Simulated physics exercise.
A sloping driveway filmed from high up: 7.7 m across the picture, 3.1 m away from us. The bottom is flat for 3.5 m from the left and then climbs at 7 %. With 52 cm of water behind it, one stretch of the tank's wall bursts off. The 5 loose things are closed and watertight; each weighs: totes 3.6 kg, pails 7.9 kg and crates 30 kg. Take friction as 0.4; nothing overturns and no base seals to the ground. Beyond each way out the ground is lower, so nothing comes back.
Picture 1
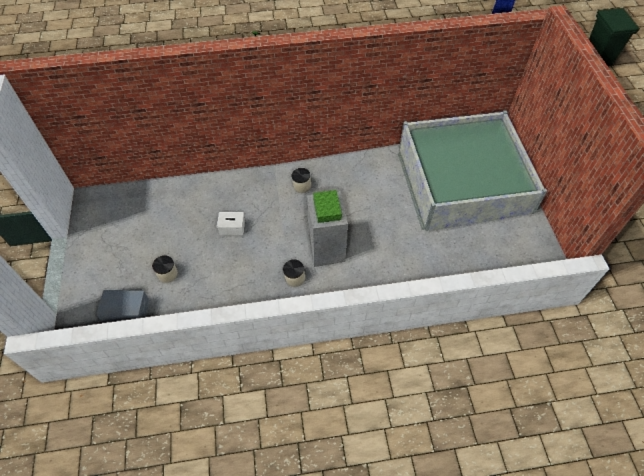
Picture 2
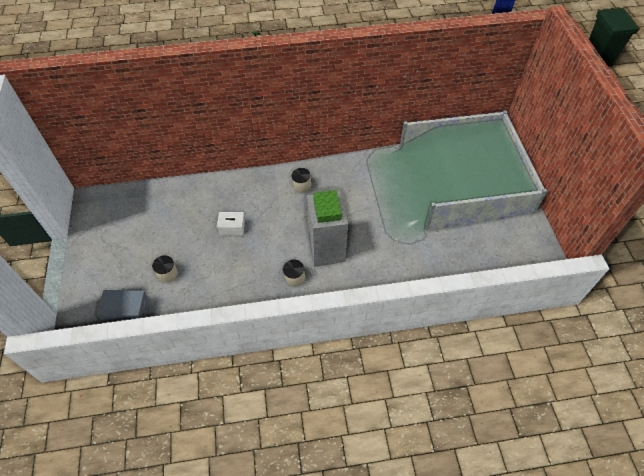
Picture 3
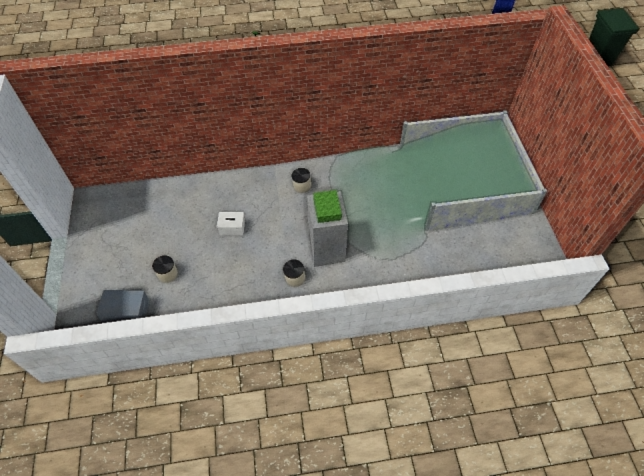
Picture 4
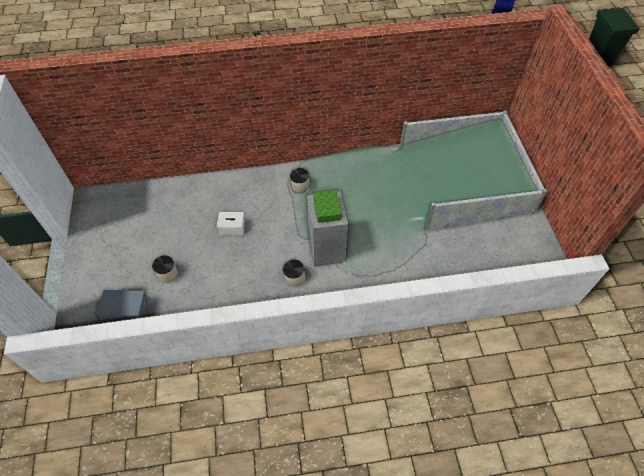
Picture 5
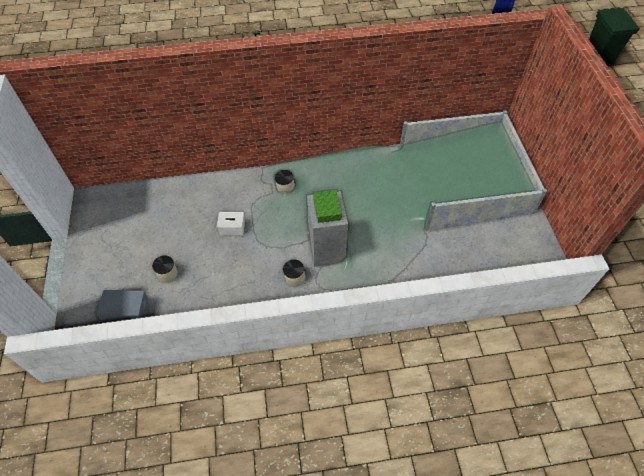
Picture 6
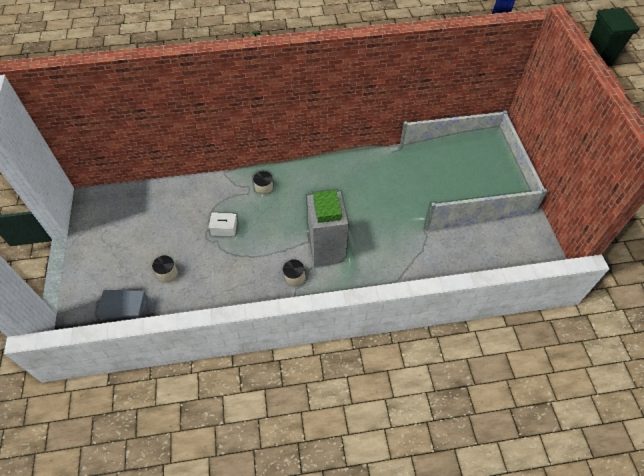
Green water spreads left from an opened tank across the driveway, shifting a pail and then a crate.
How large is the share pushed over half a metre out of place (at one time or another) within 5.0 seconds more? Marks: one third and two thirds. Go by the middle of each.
That comes to between one and two thirds.
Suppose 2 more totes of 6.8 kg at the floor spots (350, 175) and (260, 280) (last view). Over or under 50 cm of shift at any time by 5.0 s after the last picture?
In turn: Over, less.
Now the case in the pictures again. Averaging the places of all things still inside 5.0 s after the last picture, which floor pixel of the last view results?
Around (208, 291).
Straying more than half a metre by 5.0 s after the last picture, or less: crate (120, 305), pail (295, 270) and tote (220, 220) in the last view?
In that order: Under, under, past it.
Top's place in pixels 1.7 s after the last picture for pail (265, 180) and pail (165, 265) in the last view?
Near (68, 199) and (131, 281).
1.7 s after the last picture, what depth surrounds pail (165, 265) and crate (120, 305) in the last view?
About 7 and 6 cm.
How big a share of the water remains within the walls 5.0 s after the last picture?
Some 66 per cent remains.
Then, 0.4 s after the last picture 2 of 5 are over 50 cm from their spots; 0 afloat.
Then, 1.7 s after the last picture 3 of 5 are over 50 cm from their spots; 1 afloat.
Then, 3.2 s after the last picture 3 of 5 are over 50 cm from their spots; 1 afloat.
Then, 5.0 s after the last picture 3 of 5 are over 50 cm from their spots, and 3 have been at some point; 1 afloat.
